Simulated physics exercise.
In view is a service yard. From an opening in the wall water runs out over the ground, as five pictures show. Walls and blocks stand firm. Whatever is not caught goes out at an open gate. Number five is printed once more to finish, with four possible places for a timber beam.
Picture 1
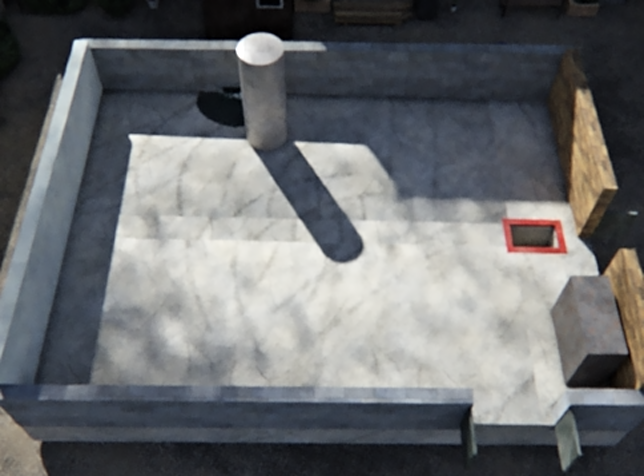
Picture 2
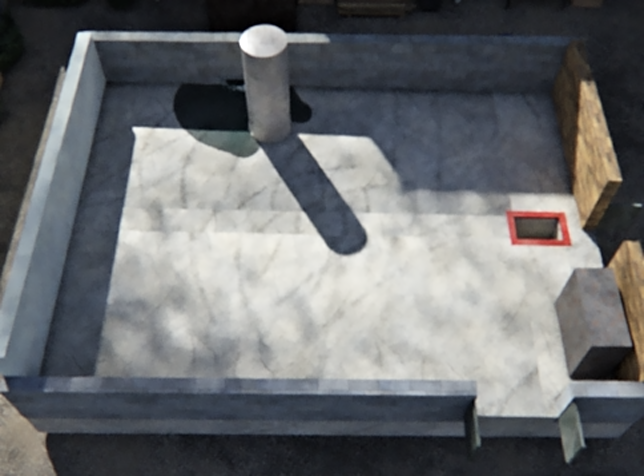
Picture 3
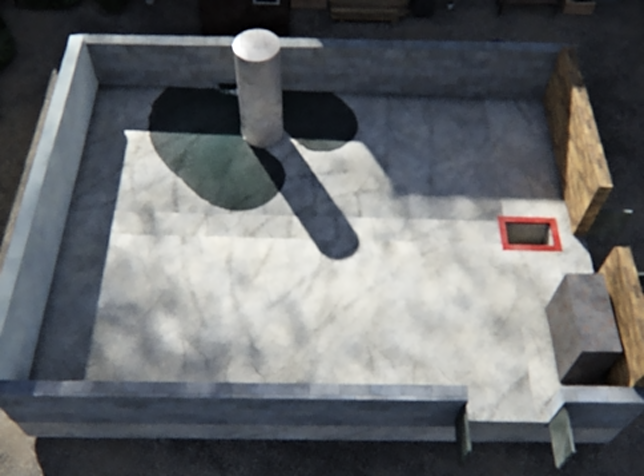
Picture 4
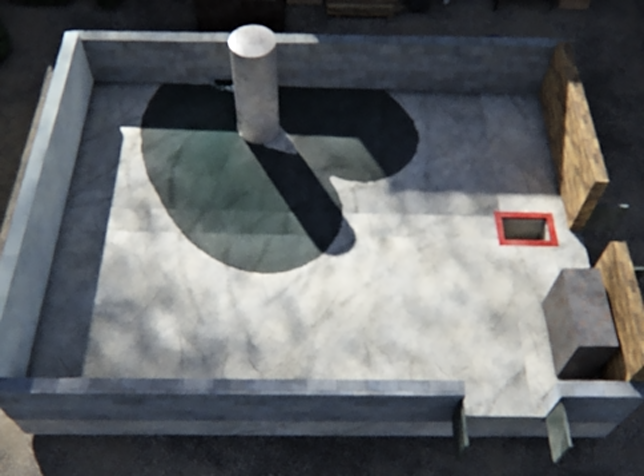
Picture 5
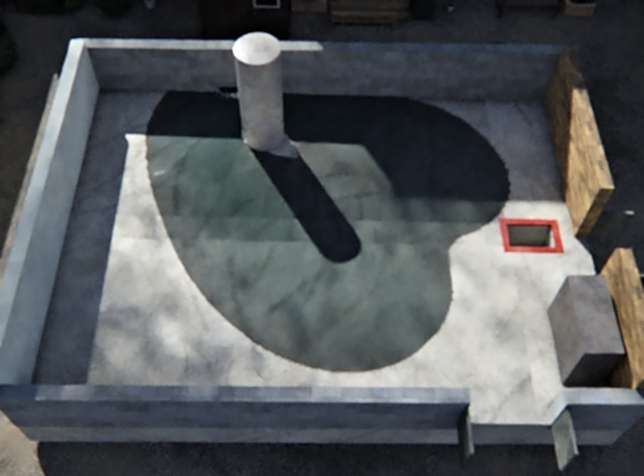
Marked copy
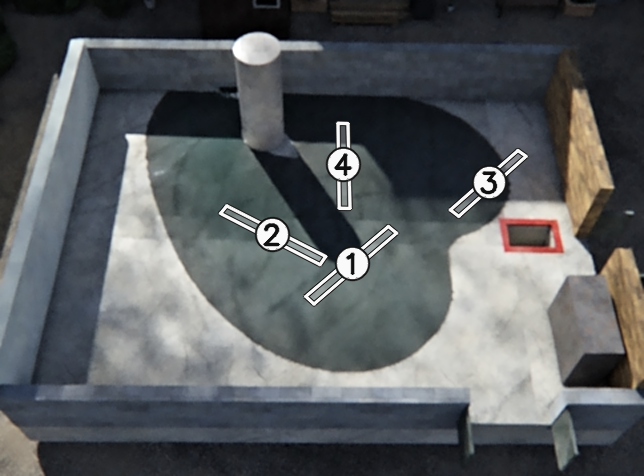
Dark, greenish water spreads across the pale floor of a walled service yard, seen from high above at an angle. A light grey column stands near the back wall, with a red-rimmed drain and a grey block to the right beside brown wall sections. From a small patch behind the column, the water widens around it, then forward and right, the drain still dry, while the view shifts slightly.
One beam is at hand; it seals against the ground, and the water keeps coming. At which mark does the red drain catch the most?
I would pick spot 1.
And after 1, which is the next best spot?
2.
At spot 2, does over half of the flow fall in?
No.
In white, 1 from (309, 300) to (392, 229); 2 from (223, 209) to (322, 260); 3 from (454, 213) to (522, 153); 4 from (344, 208) to (342, 123).
With 1, about 35 % of the stream goes into the red drain, about 64 % out by the gates.
With 2, about 21 % of the stream goes into the red drain, about 79 % out by the gates.
With 3, about 12 % of the stream goes into the red drain, about 88 % out by the gates.
With 4, about 11 % of the stream goes into the red drain, about 89 % out by the gates.
